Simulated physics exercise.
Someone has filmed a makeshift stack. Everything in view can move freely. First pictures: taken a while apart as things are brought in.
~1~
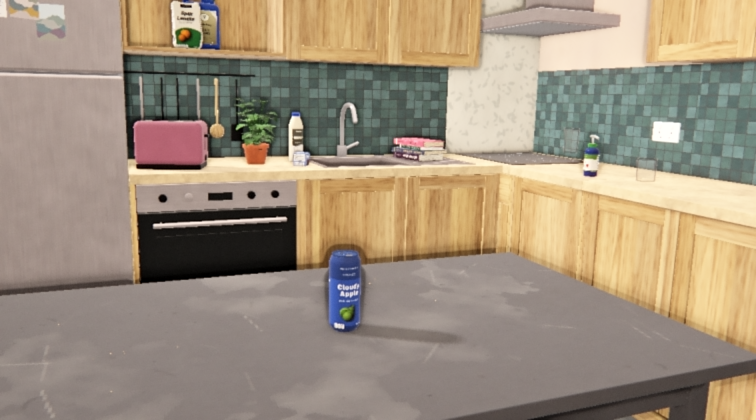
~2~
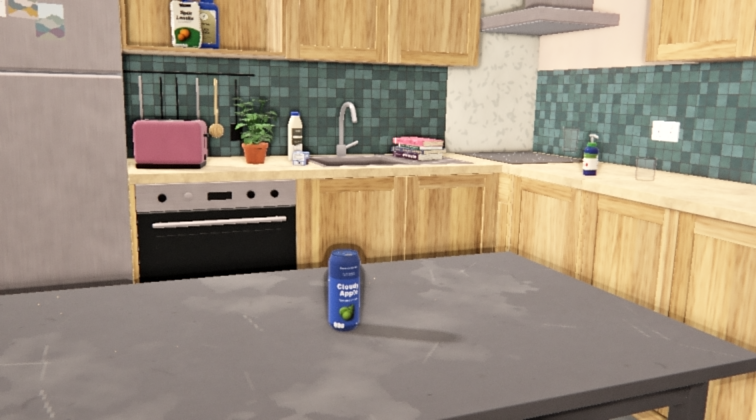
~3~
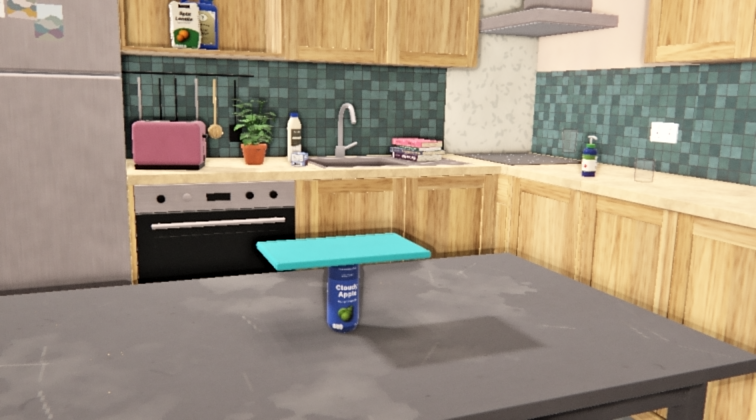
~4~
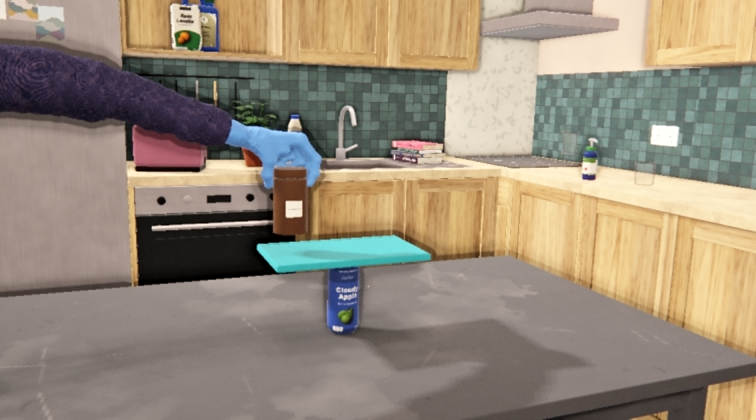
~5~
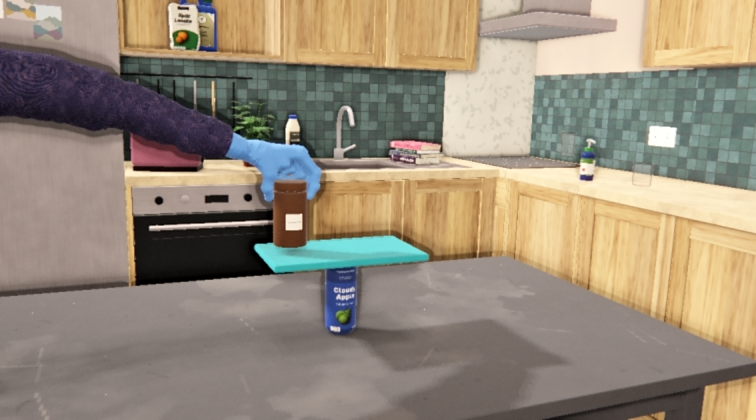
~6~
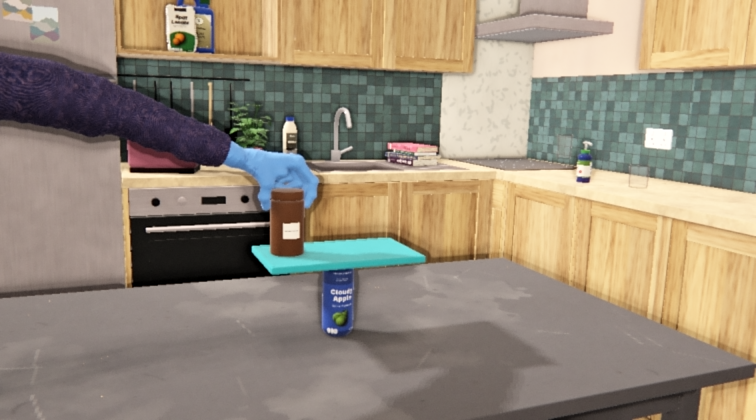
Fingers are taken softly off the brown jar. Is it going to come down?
Yes: Nice try - it doesn't all stay together, though.
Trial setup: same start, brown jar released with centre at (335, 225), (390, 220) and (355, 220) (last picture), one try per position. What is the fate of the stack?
So, first it stays steady, next it tips over, and last it stays steady.
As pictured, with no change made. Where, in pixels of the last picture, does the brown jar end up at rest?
About (240, 327).
Then, 0.40 s past the last view, brown jar now fallen; turquoise lid rocked 49° from its first pose.
Then, 0.50 s past the last view, turquoise lid rocked 73° from its first pose.
Then, 1.30 s past the last view, turquoise lid now fallen; blue can rocked 21° from its first pose.
Then, 1.50 s past the last view, blue can now fallen.
Finally, fallen, turquoise lid, brown jar and blue can. Final places as the last picture's camera would see them, brown jar near (240, 327). The stack loses its balance.
